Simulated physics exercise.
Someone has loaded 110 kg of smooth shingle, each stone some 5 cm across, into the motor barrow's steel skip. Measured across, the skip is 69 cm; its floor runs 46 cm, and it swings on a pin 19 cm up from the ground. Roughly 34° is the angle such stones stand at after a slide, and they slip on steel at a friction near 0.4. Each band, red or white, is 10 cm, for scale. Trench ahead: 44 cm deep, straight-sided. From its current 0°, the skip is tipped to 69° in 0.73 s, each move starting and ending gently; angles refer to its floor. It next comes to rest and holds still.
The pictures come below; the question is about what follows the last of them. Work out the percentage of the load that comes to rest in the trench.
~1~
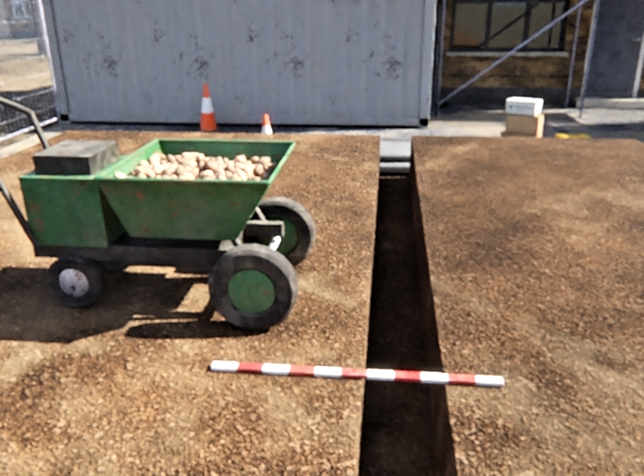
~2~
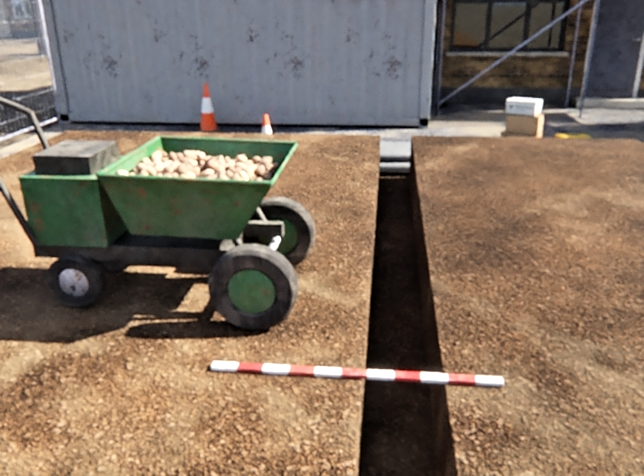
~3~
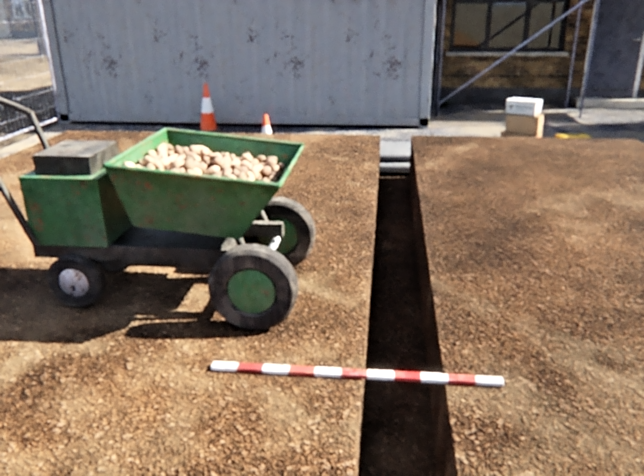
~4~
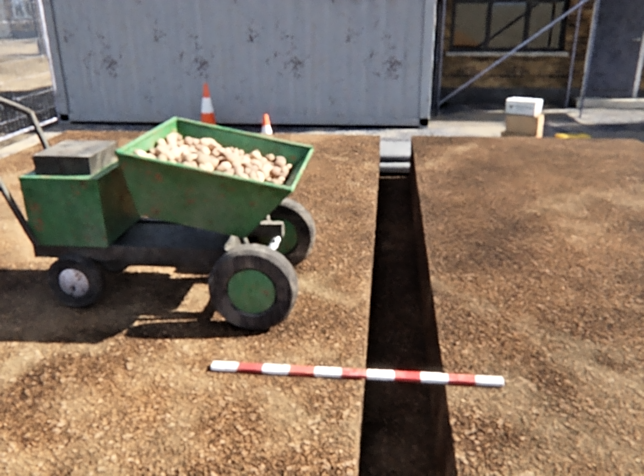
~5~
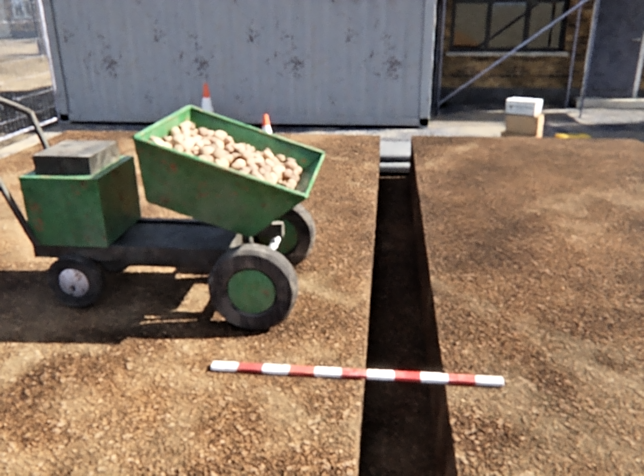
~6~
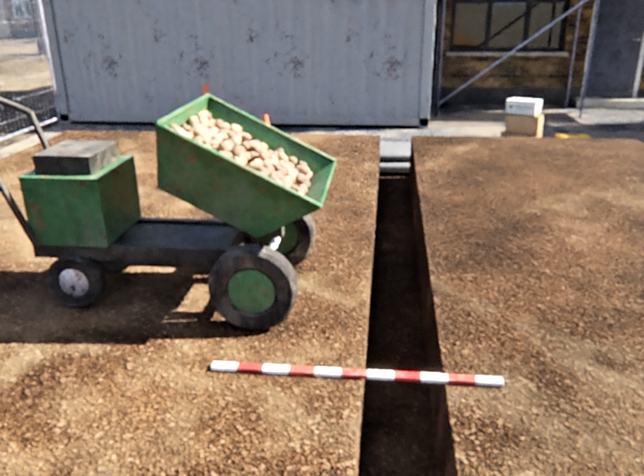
It works out at about 71 per cent of the load.
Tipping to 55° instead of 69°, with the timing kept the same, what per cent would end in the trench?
In that case some 40 per cent.
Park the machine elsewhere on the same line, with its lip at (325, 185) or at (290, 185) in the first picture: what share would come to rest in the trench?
Close to 30 percent in the first case, 55 percent in the second.
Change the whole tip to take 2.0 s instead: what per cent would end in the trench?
Around 95 per cent would end in the trench.
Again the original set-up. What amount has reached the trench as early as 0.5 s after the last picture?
I'd put it near 25 per cent.
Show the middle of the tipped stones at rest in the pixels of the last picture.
At about pixel (412, 361) in the last view.
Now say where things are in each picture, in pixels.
The first picture shows lip at (269, 183), floor tilted 0°, highest stones at (205, 163).
In the second picture, the skip is at 1°, its lip at (272, 184); the top of the load is at (192, 161).
The third picture shows lip at (280, 186), floor tilted 5°, highest stones at (183, 154).
In the fourth picture, the skip is at 11°, its lip at (292, 190); the top of the load is at (182, 144).
In the fifth picture, the skip is at 18°, its lip at (306, 197); the top of the load is at (186, 134).
In the sixth picture, the skip is at 27°, its lip at (321, 207); the top of the load is at (204, 123).
Then, 0.2 s after the last picture the floor is at 59°, 100 % in the skip; the foremost stones are at (354, 222).
Then, 0.5 s after the last picture the floor is at 69°, 71 % in the skip, 26 % in the trench, 3 % past the trench; the foremost stones are at (454, 294).
Then, 0.9 s after the last picture the floor is at 69°, 29 % in the skip, 42 % in the trench, 28 % past the trench; the foremost stones are at (575, 301).
Then, 2.8 s after the last picture the floor is at 69°, 0 % in the skip, 71 % in the trench, 29 % past the trench; the foremost stones are past the picture's edge.
